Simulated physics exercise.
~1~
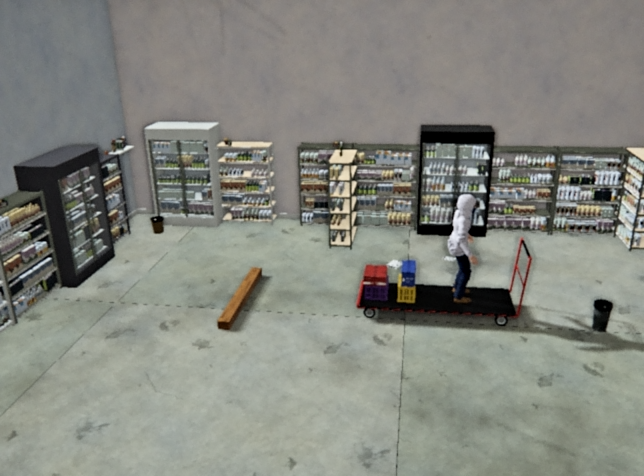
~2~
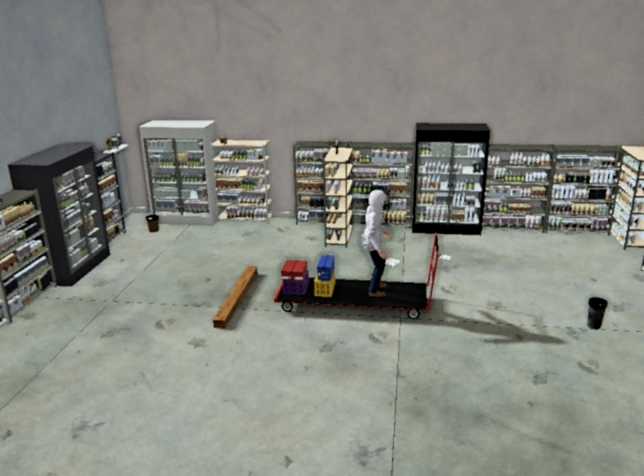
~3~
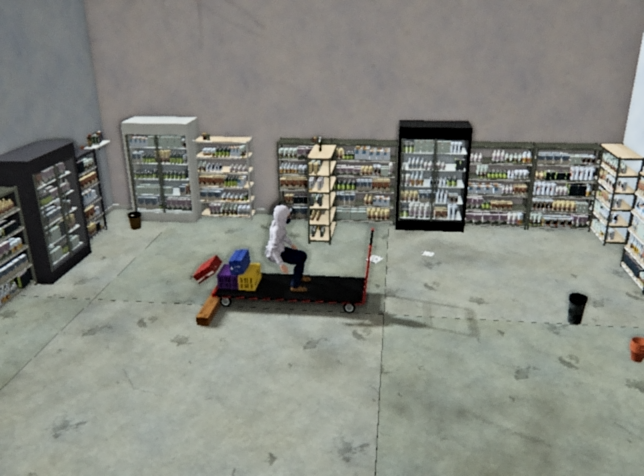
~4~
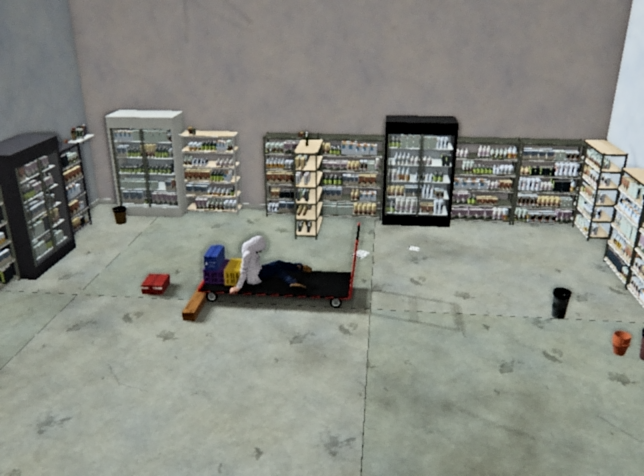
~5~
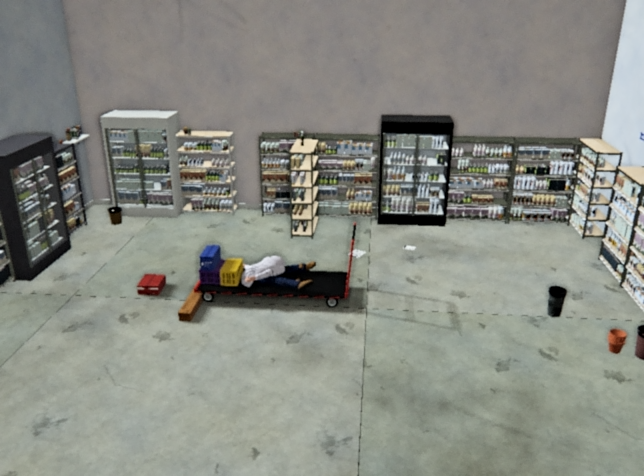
A cart rolls left into a beam, throwing off a red crate as its rider collapses aboard.
